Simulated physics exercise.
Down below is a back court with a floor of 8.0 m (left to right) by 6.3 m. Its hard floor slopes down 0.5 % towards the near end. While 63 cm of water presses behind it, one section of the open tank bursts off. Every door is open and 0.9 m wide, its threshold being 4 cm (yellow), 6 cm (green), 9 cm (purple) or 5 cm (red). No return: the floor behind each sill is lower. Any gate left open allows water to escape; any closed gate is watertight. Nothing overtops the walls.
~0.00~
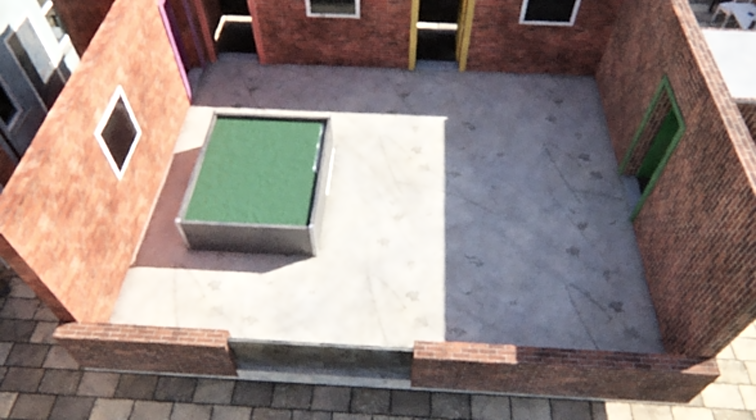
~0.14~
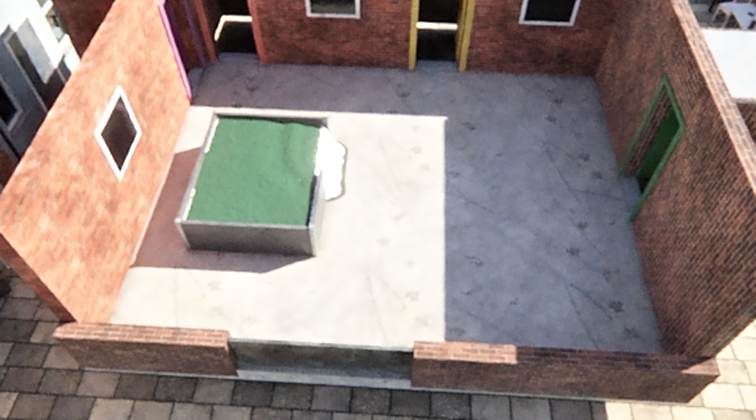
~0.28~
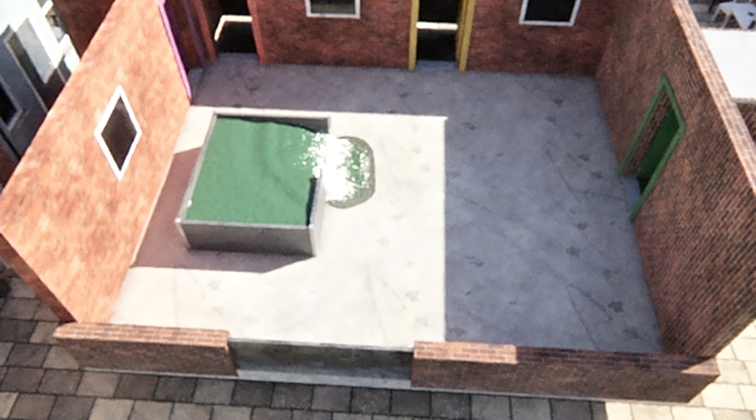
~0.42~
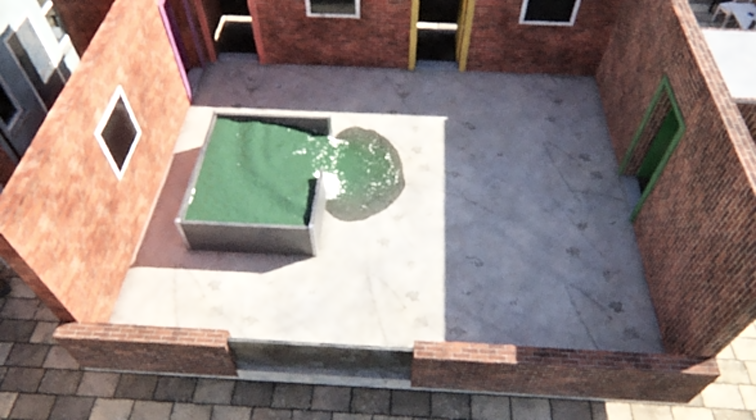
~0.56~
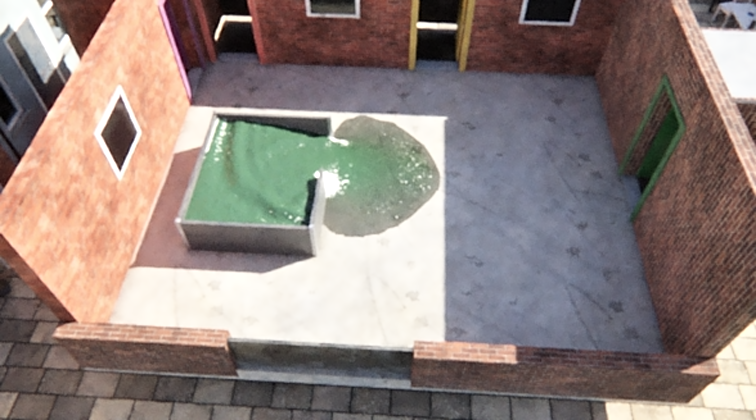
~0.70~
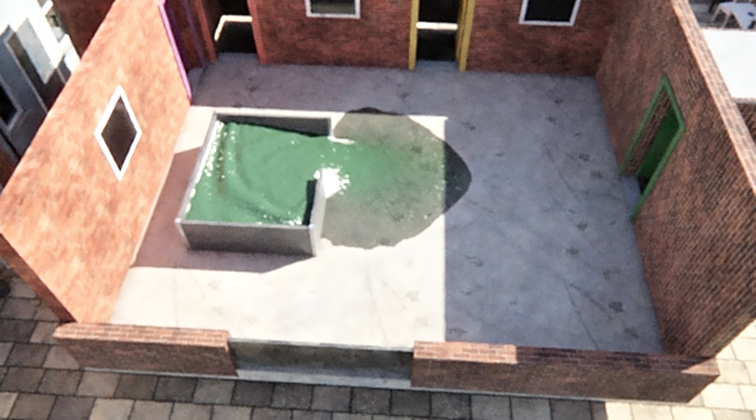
Green water burst out through the right side of an open tank in a brick-walled court, then fanned out across the pale floor in a widening rounded puddle that crossed into the shaded part.
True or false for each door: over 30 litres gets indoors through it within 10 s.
Yellow door - true, green door - true, purple door - false, red door - false.
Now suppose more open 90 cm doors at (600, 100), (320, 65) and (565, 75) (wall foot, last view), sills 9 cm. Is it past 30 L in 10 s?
In sequence the answers are more than that, less than that and more than that.
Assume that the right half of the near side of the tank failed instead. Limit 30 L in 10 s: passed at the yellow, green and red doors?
Here's how it goes: Yellow falls short, green falls short, red exceeds it.
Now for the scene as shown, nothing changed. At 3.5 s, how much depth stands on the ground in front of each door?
Depths: Yellow door 8 cm, green door 16 cm, purple door 0 cm, red door 0 cm.
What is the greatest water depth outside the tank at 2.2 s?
Up to near 26 cm.
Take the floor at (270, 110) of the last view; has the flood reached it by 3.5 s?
Looks like it's not yet wet.
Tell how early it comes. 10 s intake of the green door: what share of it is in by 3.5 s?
It comes to about 50 per cent.
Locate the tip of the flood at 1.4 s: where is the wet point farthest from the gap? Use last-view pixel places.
Roughly at pixel (586, 162).
After 1.4 s water covers 30 % of the floor and is deepest (32 cm) near (342, 166); yellow door not reached, green door not reached, purple door not reached, red door not reached.
After 2.2 s water covers 50 % of the floor and is deepest (26 cm) near (342, 166); yellow door 9 cm at the sill, 4 L in, green door 13 cm at the sill, 11 L in, purple door not reached, red door not reached.
After 3.5 s water covers 55 % of the floor and is deepest (26 cm) near (561, 87); yellow door 8 cm at the sill, 34 L in, green door 16 cm at the sill, 87 L in, purple door not reached, red door not reached.
After 6.0 s water covers 55 % of the floor and is deepest (15 cm) near (648, 286); yellow door 8 cm at the sill, 49 L in, green door 12 cm at the sill, 154 L in, purple door not reached, red door not reached.
After 10.0 s water covers 85 % of the floor and is deepest (14 cm) near (671, 378); yellow door 5 cm at the sill, 71 L in, green door 8 cm at the sill, 178 L in, purple door not reached, red door 1 cm at the sill, 0 L in.
